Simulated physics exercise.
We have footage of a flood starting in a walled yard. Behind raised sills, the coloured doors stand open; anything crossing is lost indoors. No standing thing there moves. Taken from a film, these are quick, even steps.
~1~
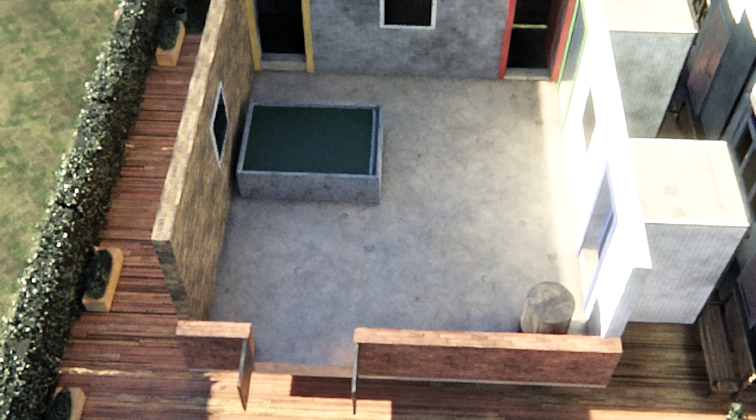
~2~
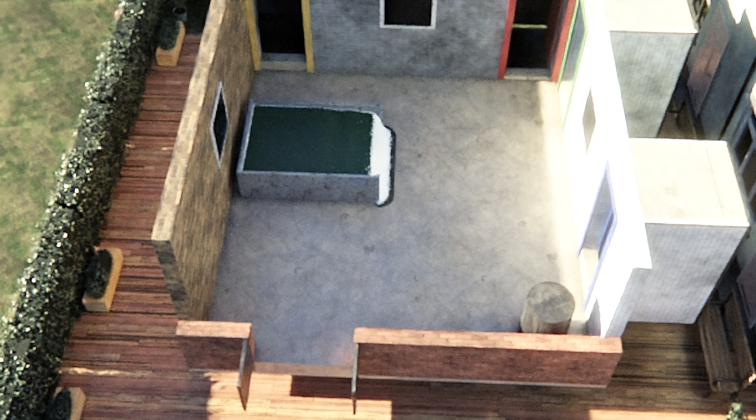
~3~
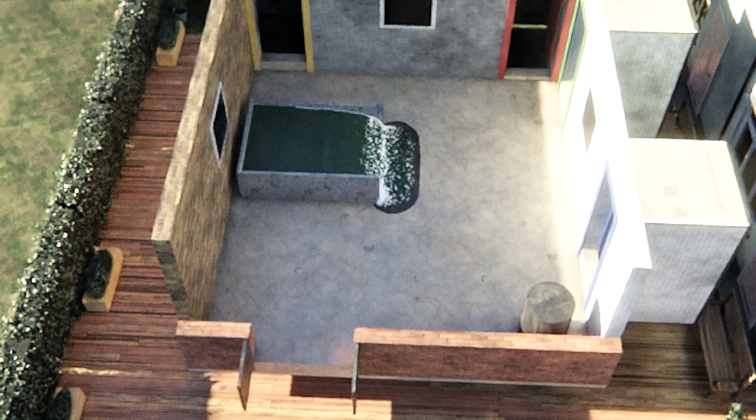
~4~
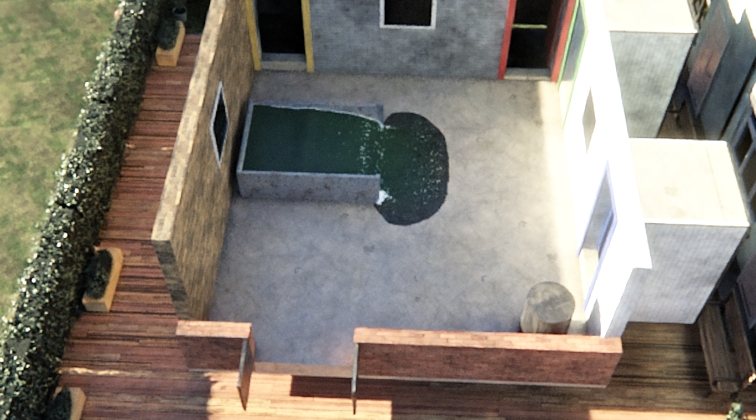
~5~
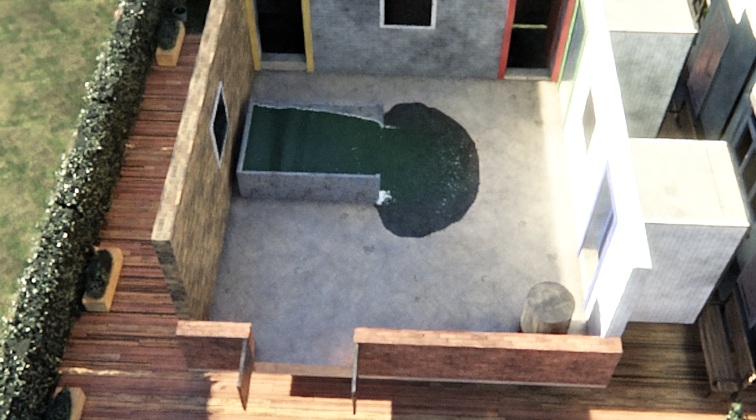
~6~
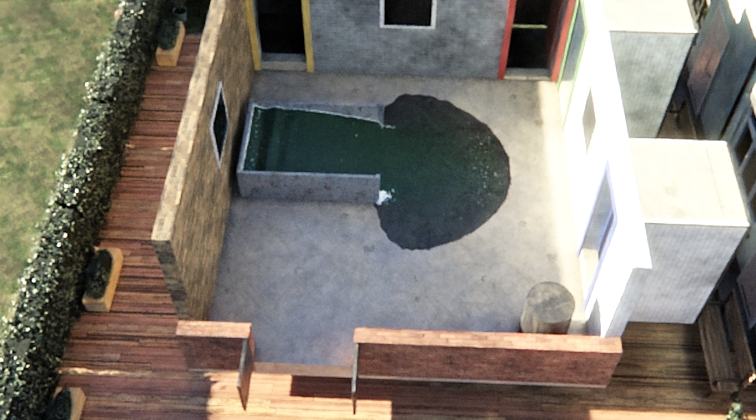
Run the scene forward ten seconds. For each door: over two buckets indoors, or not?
I expect the red door to go over the limit. I expect the green door to stay within two buckets. I expect the blue door to stay within two buckets. I expect the yellow door to stay within two buckets.
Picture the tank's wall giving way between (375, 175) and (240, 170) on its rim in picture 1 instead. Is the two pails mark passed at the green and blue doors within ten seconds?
As I see it, the green one stays within bounds and the blue one stays within bounds.
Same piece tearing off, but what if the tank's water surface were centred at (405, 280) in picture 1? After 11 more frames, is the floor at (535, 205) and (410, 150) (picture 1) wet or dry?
Submerged, then unflooded.
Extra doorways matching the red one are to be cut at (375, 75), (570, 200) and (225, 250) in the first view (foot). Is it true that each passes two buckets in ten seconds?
As listed: Keeps below it, lets more in, lets less in.
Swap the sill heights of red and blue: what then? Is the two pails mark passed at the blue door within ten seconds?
Result: Blue door ends up above the limit.
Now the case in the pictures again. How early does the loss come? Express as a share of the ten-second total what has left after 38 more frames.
Around 70 percent.
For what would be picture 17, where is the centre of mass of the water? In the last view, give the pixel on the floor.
Around pixel (430, 168).
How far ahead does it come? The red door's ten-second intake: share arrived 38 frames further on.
Result: 100 % of the ten-second total.
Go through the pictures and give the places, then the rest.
The first picture shows still water in the water tank at (313, 141).
In the second picture, water pours out at (378, 158) and has run to (383, 202).
In the third picture, water pours out at (378, 158) and has run to (397, 209).
In the fourth picture, the front is at (421, 215), out from the gap at (378, 159).
In the fifth picture, water pours out at (378, 159) and has run to (470, 195).
In the sixth picture, water pours out at (378, 159) and has run to (504, 181).
A moment on, water covers 35 % of the floor; the red door not reached, the green door not reached, the blue door not reached, the yellow door not reached.
Next, water covers 45 % of the floor; the red door wet at the sill, nothing in, the green door wet at the sill, nothing in, the blue door wet at the sill, nothing in, the yellow door not reached.
Then, water covers 50 % of the floor; the red door over two buckets in, the green door wet at the sill, nothing in, the blue door wet at the sill, nothing in, the yellow door not reached.
Later, water covers 75 % of the floor; the red door far over two buckets in, the green door under two buckets in, the blue door wet at the sill, nothing in, the yellow door not reached.
In the end, water covers 95 % of the floor; the red door far over two buckets in, the green door under two buckets in, the blue door under two buckets in, the yellow door wet at the sill, nothing in.
